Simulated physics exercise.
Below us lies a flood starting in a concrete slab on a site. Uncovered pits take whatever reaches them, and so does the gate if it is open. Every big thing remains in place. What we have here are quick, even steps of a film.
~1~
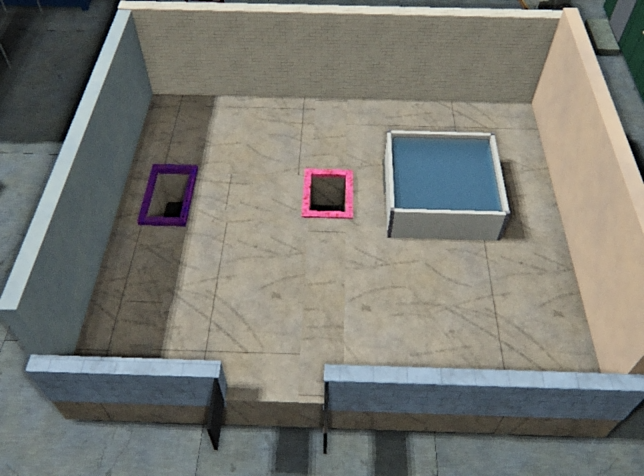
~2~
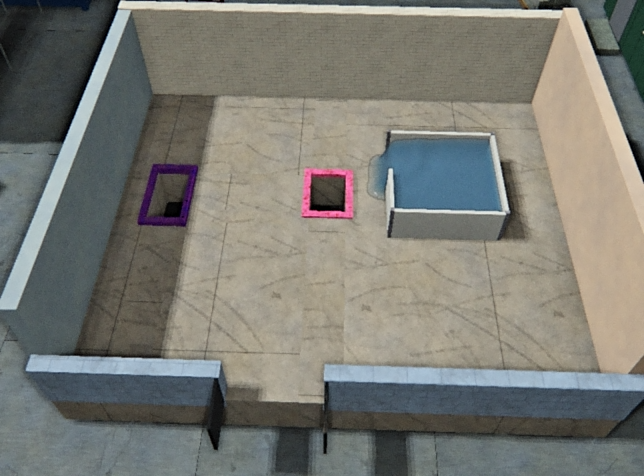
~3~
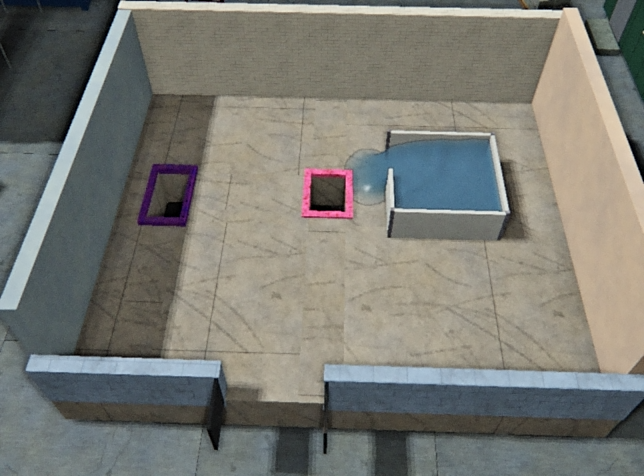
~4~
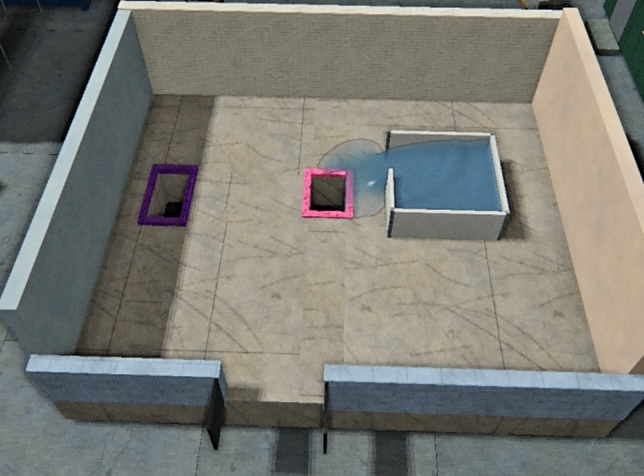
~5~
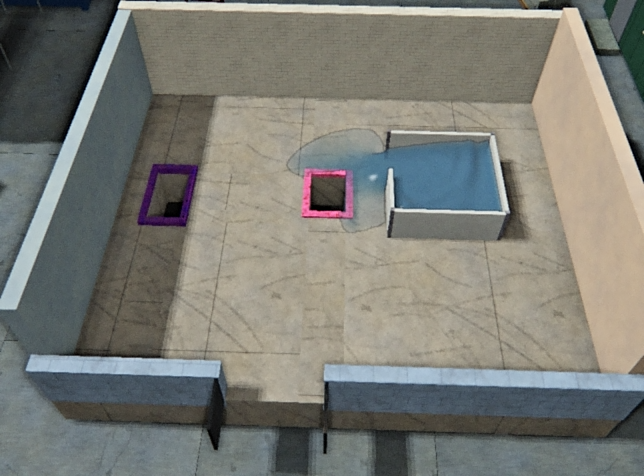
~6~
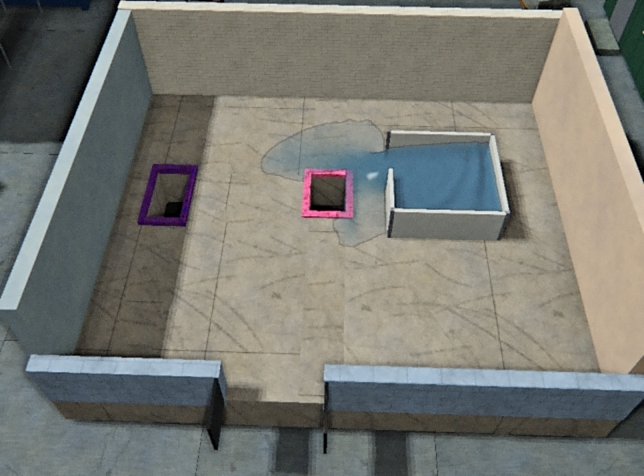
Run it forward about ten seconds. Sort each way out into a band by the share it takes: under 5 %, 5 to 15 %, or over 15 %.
Shares: The gate takes under 5 %; the purple pit takes under 5 %; the pink pit takes over 15 %.
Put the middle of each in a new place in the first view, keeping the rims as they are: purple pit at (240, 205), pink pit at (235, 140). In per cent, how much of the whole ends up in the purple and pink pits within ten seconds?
Log, per cent - purple: 10, pink: 15.
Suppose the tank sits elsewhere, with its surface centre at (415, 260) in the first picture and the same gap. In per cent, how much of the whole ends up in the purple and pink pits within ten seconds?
The purple pit gets 8 per cent, the pink pit 4 per cent.
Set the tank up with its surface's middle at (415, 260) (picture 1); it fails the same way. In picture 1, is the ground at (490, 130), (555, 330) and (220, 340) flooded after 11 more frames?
Looking at all three, I'd call them bone dry, bone dry, swamped.
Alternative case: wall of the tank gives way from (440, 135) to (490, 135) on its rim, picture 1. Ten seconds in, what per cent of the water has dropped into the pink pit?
Pink: About 0 %.
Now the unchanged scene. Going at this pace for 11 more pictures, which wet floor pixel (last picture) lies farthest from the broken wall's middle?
My pick would be pixel (153, 96).
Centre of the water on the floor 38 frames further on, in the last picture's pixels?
At roughly (294, 175).
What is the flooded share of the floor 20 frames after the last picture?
It should be close to 25 %.
A moment on, water covers 20 % of the floor; the gate 0 %, the purple pit 0 %, the pink pit 8 %.
Next, water covers 25 % of the floor; the gate 0 %, the purple pit 0 %, the pink pit 14 %.
Then, water covers 25 % of the floor; the gate 0 %, the purple pit 0 %, the pink pit 20 %.
Later, water covers 40 % of the floor; the gate 0 %, the purple pit 1 %, the pink pit 25 %.
In the end, water covers 65 % of the floor; the gate 1 %, the purple pit 1 %, the pink pit 27 %.
